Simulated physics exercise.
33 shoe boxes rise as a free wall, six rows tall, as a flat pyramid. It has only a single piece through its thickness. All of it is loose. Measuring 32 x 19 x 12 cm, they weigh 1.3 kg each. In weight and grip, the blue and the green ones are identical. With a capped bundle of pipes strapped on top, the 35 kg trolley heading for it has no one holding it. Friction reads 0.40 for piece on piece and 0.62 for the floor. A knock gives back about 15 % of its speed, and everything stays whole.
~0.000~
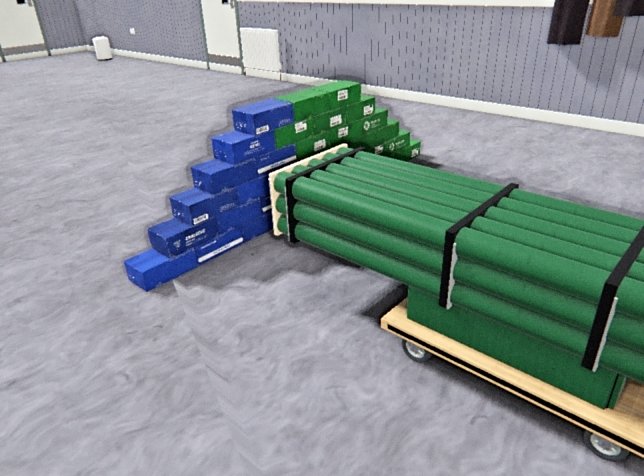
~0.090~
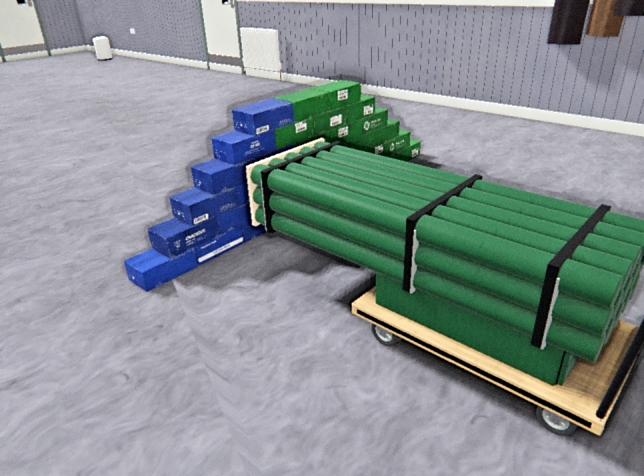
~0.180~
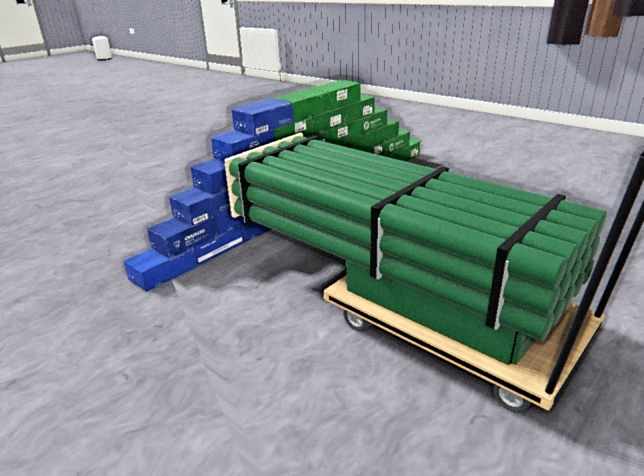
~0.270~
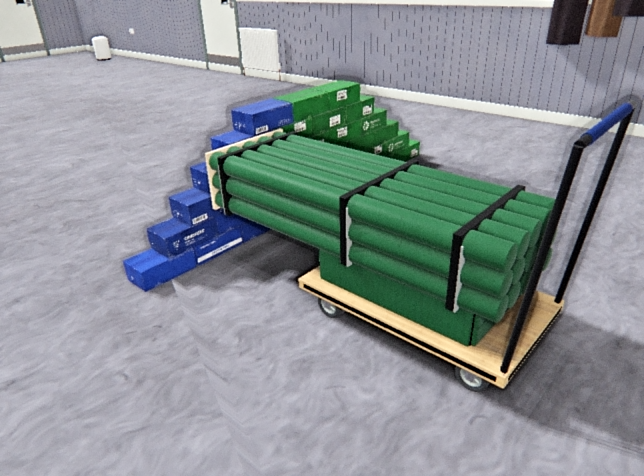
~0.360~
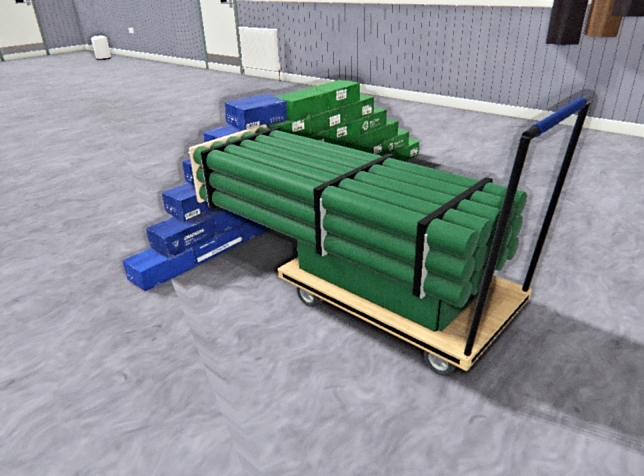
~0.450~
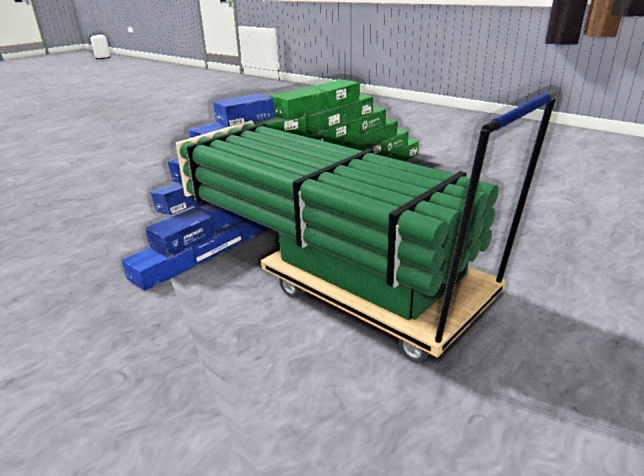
In a large grey-floored hall, an unattended trolley loaded with green rolls rolls leftward into stacked boxes, shoving several blue ones askew.
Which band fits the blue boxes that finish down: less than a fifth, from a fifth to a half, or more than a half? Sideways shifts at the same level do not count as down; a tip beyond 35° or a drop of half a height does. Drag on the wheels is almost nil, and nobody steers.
More than a half.
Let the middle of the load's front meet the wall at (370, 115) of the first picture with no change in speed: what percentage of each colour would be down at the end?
Green 50 %, blue 0 %.
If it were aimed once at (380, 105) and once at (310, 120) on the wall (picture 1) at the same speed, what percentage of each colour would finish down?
For green it's 30 then 40 per cent, for blue 0 then 20 per cent.
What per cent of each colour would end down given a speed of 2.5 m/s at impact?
Down at the end: Green 0 per cent, blue 80 per cent.
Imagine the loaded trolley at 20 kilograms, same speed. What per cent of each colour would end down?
You'd get green at 10 and blue at 70 per cent down.
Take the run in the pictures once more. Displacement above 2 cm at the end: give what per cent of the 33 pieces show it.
40 percent.
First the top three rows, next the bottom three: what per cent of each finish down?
The top part comes to 50 per cent, the bottom part to 10 per cent.
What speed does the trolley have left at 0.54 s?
Speed: Around 1.2 m/s.
After 0.54 s, load 28 cm past the wall's line, still rolling; 3 of the 12 blue boxes down (3 of 33 in all colours); top blue box leaning 9°.
After 0.74 s, load 52 cm past the wall's line, still rolling; 6 of the 12 blue boxes down (7 of 33 in all colours); top blue box leaning 43°, 24 cm lower.
After 1.02 s, load 81 cm past the wall's line, still rolling; 6 of the 12 blue boxes down (8 of 33 in all colours); top blue box on its side.
After 1.38 s, load 1.01 m past the wall's line, still rolling; 7 of the 12 blue boxes down (9 of 33 in all colours); top blue box upside down.
At rest (3.0 s), load 1.06 m past the wall's line, stopped; 7 of the 12 blue boxes down (9 of 33 in all colours); top blue box upside down; top green box unmoved. That is 58 per cent. As the last picture would show them, middles, top blue box near (257, 156), top green box near (335, 94).
